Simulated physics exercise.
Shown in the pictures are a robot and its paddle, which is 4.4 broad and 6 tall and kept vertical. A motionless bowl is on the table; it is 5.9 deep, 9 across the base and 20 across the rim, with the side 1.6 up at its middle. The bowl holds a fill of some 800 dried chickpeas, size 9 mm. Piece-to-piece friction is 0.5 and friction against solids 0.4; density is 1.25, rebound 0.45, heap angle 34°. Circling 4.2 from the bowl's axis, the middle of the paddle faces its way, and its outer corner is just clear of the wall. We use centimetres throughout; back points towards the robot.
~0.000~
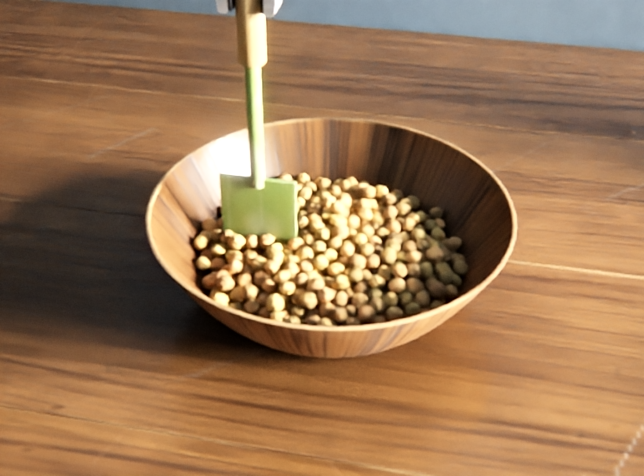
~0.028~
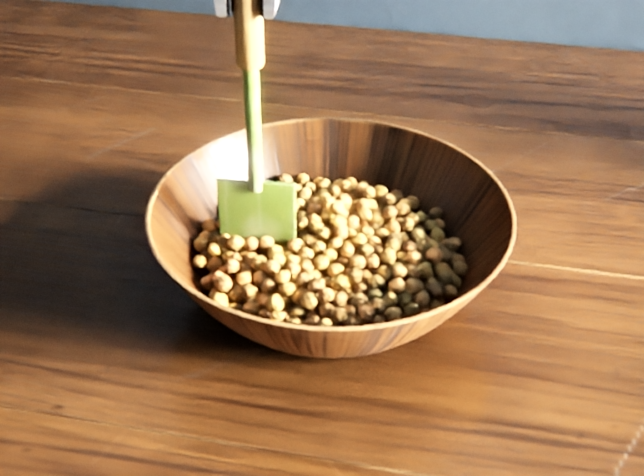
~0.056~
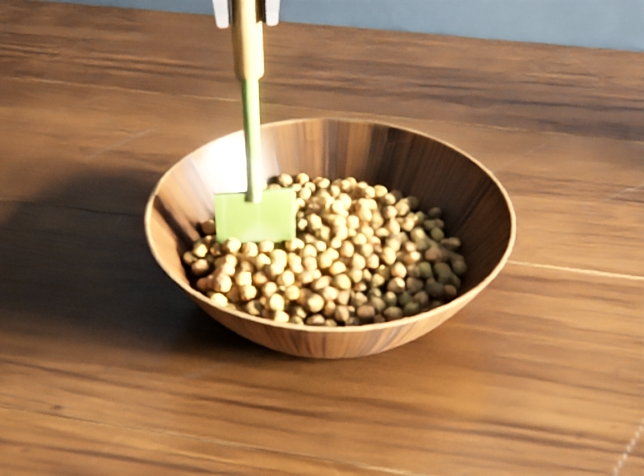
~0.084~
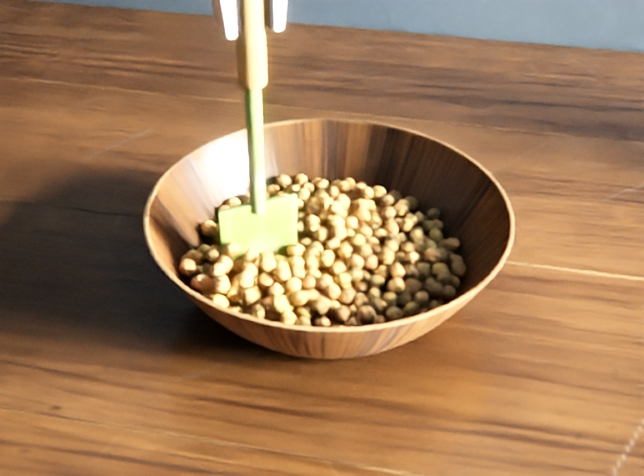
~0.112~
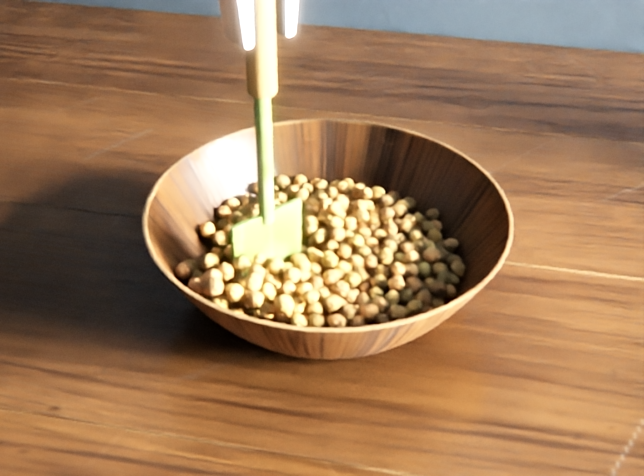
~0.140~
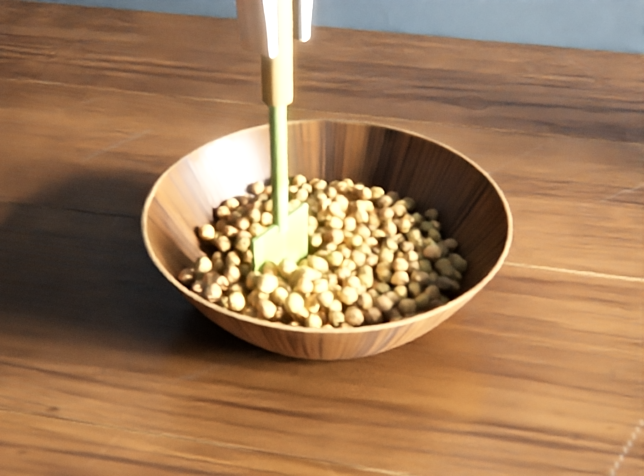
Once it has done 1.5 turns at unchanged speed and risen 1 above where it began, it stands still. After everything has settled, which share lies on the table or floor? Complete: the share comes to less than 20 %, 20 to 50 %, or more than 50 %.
The share comes to less than 20 %.
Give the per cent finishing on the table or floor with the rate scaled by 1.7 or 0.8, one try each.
30 % and 0 %.
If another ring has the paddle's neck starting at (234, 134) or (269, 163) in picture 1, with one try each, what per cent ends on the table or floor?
Roughly 10 % and 0 %.
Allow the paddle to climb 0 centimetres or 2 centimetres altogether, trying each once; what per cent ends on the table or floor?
Try one: Around 10 %; try two: Around 5 %.
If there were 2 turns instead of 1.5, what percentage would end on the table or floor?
5 %.
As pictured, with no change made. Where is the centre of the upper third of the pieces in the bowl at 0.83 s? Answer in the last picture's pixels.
I'd say about (304, 292).
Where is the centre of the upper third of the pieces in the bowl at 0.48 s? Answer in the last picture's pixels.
Roughly pixel (349, 170).
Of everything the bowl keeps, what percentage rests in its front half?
Roughly 45 per cent.
After 0.48 s, 251° round, highest piece 9 above the table; 775 in the bowl, 19 on the table or floor, 10 in flight or on the tool.
After 0.83 s, 76° round, highest piece 8 above the table; 753 in the bowl, 49 on the table or floor, 2 in flight or on the tool.
After 1.20 s, 180° round, highest piece 6 above the table; 749 in the bowl, 55 on the table or floor.
After 1.90 s, 180° round, highest piece 6 above the table; 749 in the bowl, 55 on the table or floor.
At rest, 749 in the bowl, 55 on the table or floor. That is 7 % on the table or floor.
